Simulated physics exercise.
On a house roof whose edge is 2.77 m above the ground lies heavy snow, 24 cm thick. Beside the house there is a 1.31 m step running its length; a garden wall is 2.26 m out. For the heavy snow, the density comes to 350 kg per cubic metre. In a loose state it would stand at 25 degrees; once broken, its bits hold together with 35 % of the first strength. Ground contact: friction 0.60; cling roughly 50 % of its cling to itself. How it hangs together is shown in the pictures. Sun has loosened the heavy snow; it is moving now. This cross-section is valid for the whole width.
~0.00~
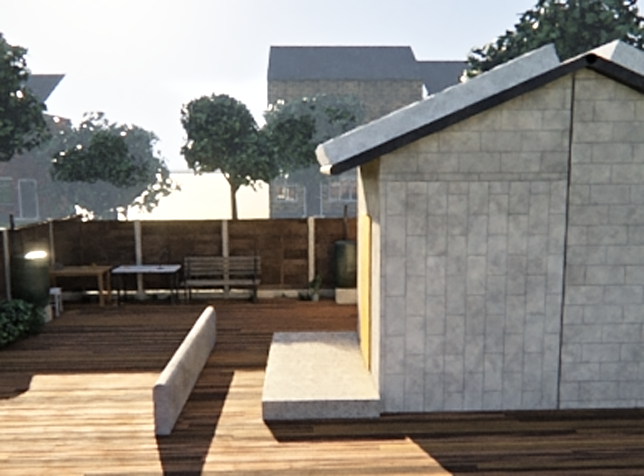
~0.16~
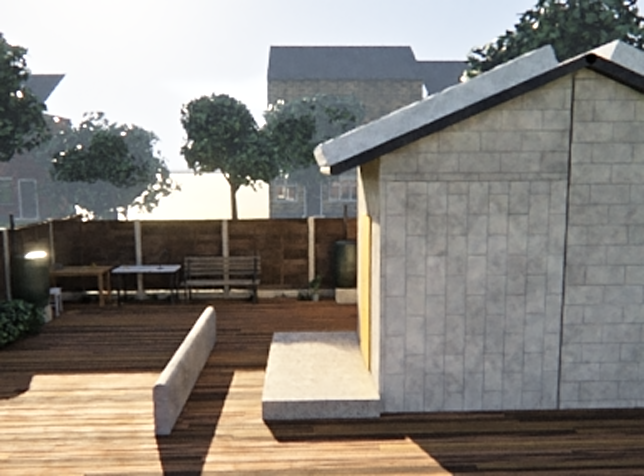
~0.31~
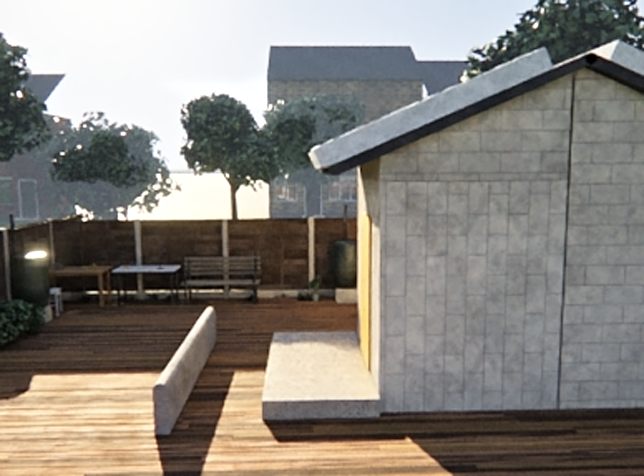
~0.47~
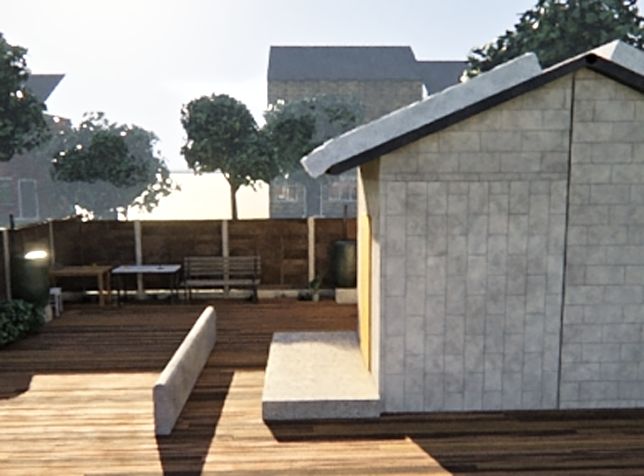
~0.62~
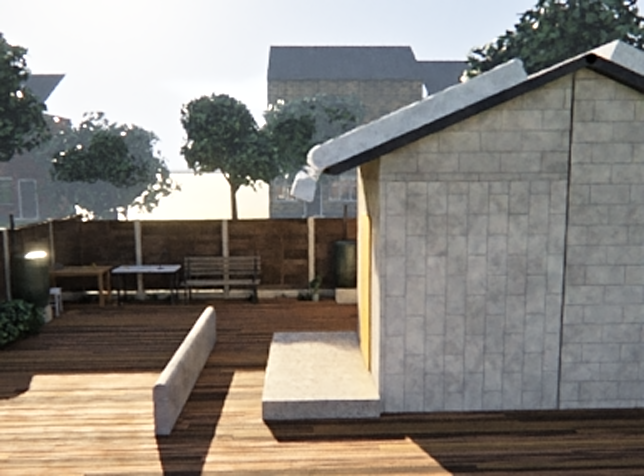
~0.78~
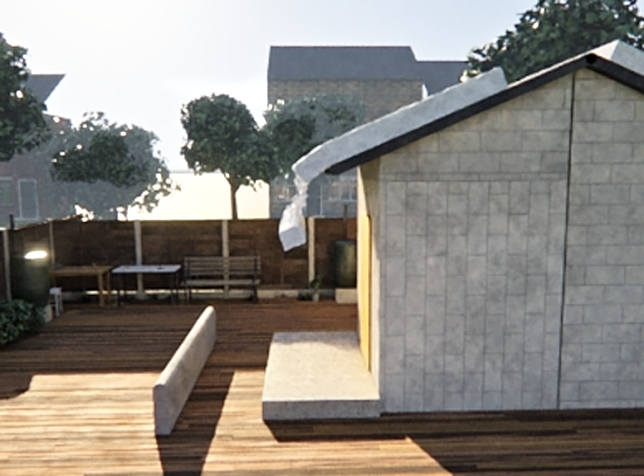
A thick layer of snow lies on the left slope of a grey block house's roof, above a step and a low wall on wooden decking. It slides slowly down to the left, pushes out past the eaves, then cracks and droops, its broken edge hanging in the air.
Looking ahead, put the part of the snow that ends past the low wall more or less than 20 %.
I reckon it lands south of 20 percent.
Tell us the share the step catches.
I'd estimate close to 10 %.
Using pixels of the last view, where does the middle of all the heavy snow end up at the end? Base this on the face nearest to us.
Around (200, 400).
After 1.18 s, 70 % is still on the roof and 0 % is past the low wall.
After 1.65 s, 24 % is still on the roof and 0 % is past the low wall.
After 2.13 s, none is still on the roof and 11 % is past the low wall.
After 2.60 s, none is still on the roof and 14 % is past the low wall.
After 3.00 s, none is still on the roof and 14 % is past the low wall.
